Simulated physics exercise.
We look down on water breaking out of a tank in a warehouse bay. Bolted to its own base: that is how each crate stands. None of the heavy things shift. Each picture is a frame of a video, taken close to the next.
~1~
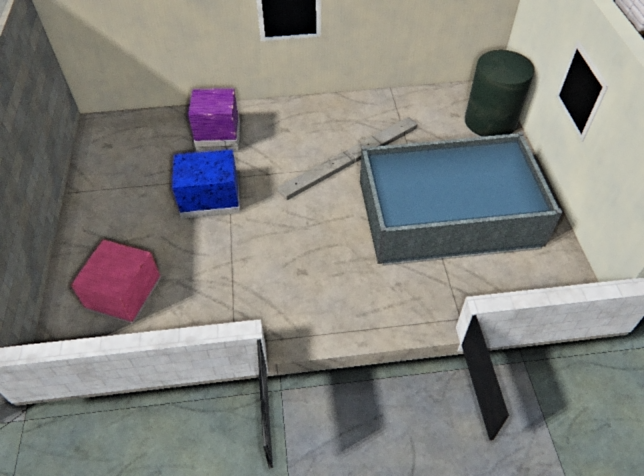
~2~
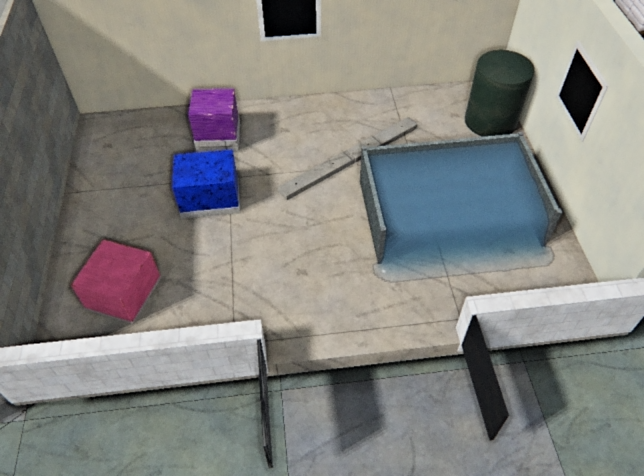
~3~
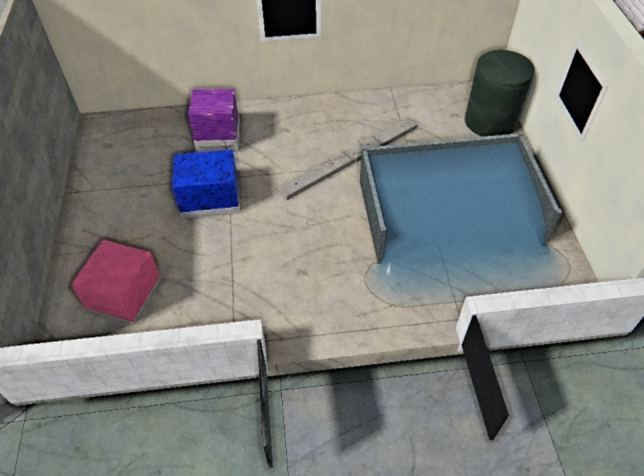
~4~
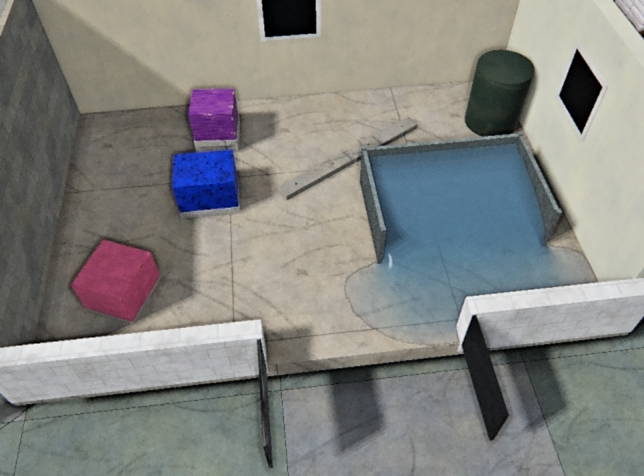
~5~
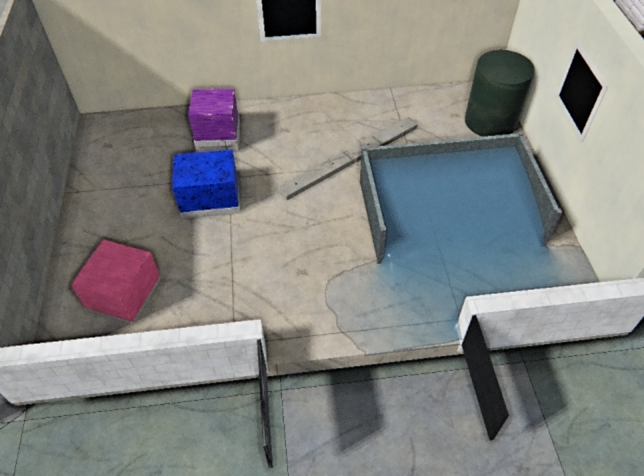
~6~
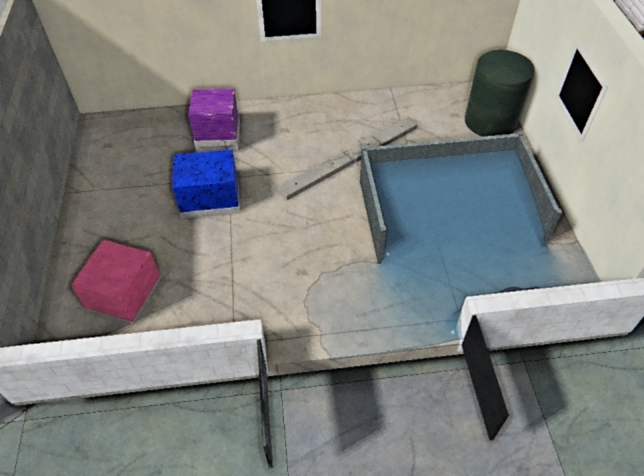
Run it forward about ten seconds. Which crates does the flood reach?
Outcome: The blue crate is protected by its plinth; the purple crate is protected by its plinth; the pink crate is not protected by its plinth.
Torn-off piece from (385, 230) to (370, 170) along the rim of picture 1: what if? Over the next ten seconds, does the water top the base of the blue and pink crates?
First the blue crate: It is hit; then the pink crate: It is hit.
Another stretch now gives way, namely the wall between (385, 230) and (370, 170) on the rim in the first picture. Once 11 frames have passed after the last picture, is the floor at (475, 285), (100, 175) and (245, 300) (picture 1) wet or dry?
Point one: Not reached. Point two: Not reached. Point three: Reached.
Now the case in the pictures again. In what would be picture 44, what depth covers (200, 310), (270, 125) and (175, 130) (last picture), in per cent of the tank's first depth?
Going in order, roughly 4, 0 and 0 %.
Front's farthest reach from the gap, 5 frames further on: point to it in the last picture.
The wet point farthest out is around (300, 344).
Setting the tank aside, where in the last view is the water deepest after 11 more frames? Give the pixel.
Near (607, 309).
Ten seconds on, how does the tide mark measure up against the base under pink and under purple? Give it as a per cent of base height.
Roughly 210 per cent for the first, 10 per cent for the second.
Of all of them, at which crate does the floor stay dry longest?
Easy - the crate marked purple.
A moment on, water covers 15 % of the floor; the blue crate not reached, the purple crate not reached, the pink crate not reached.
Next, water covers 20 % of the floor; the blue crate not reached, the purple crate not reached, the pink crate not reached.
Then, water covers 40 % of the floor; the blue crate not reached, the purple crate not reached, the pink crate water round its plinth.
Later, water covers 60 % of the floor; the blue crate water round its plinth, the purple crate not reached, the pink crate water round its plinth.
In the end, water covers 75 % of the floor; the blue crate stayed above the water, the purple crate stayed above the water, the pink crate was topped.
